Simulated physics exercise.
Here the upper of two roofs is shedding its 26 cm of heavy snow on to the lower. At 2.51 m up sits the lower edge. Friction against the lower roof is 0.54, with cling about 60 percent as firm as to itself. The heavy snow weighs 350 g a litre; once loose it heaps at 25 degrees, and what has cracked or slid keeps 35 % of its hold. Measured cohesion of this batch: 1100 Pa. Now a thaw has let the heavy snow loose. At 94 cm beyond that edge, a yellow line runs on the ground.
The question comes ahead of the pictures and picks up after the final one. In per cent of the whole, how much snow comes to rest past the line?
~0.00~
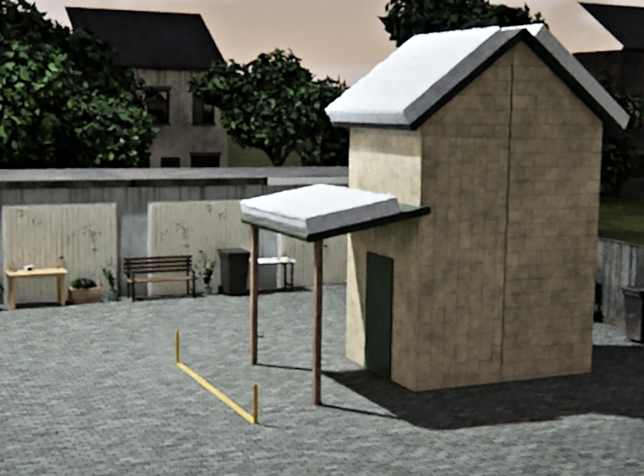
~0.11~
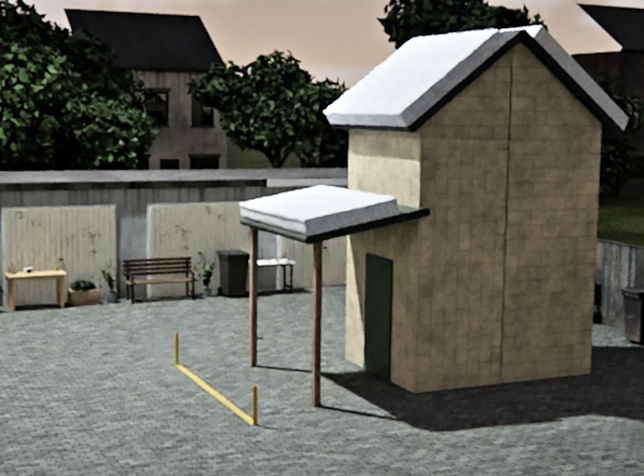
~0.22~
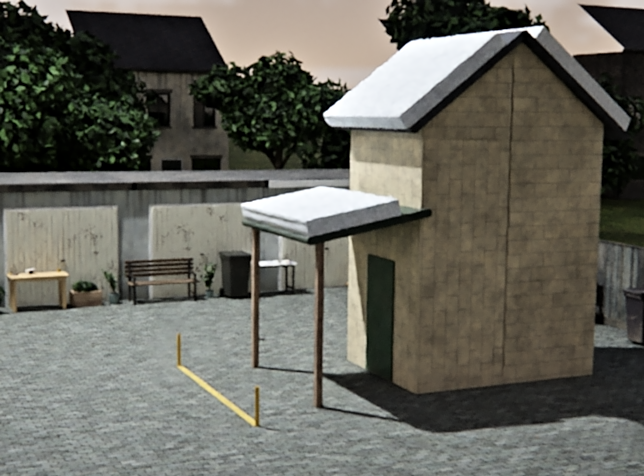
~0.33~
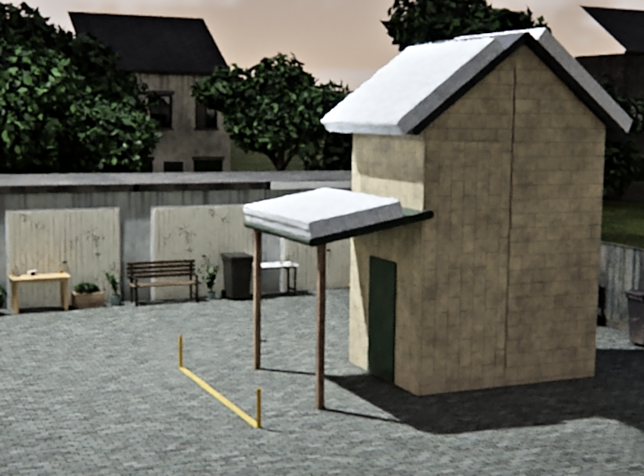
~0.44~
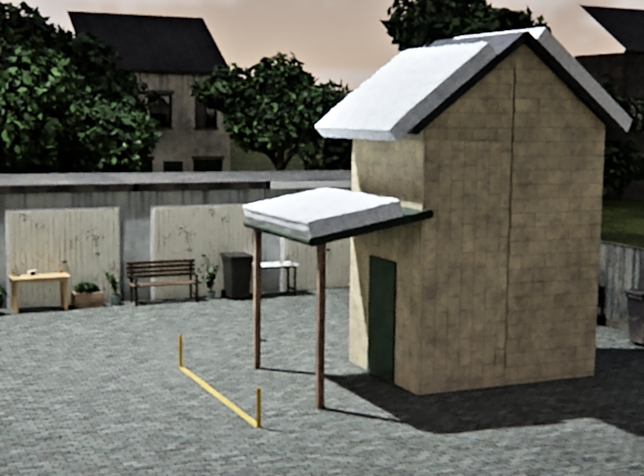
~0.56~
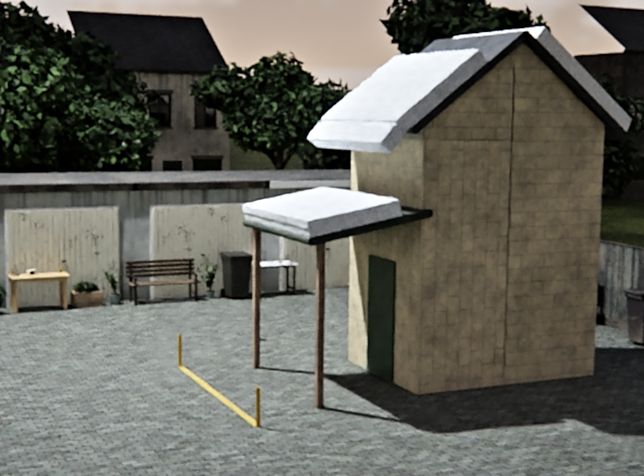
22 %.
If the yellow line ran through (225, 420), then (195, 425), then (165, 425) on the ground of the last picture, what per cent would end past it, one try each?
Respectively about 16 in a hundred, 10 in a hundred and 2 in a hundred.
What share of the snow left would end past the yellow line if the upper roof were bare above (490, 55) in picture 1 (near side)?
Roughly 14 per cent.
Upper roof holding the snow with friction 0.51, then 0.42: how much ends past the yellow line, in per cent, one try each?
First try 0 per cent, second try 12 per cent.
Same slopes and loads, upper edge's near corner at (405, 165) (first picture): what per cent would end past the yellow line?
Result: Near 0 %.
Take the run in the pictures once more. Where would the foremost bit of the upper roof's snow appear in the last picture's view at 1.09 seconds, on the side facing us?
About (330, 203).
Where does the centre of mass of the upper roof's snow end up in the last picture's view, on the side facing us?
It sits close to (274, 322) in the last view.
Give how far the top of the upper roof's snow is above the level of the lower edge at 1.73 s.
Roughly 0.8 m.
By 1.09 s, none is below the lower edge and 0 % is past the line.
By 1.73 s, 11 % is below the lower edge and 0 % is past the line.
By 2.36 s, 37 % is below the lower edge and 22 % is past the line.
By 3.00 s, 39 % is below the lower edge and 22 % is past the line.
By 3.50 s, at the end, 39 % is below the lower edge and 22 % is past the line.
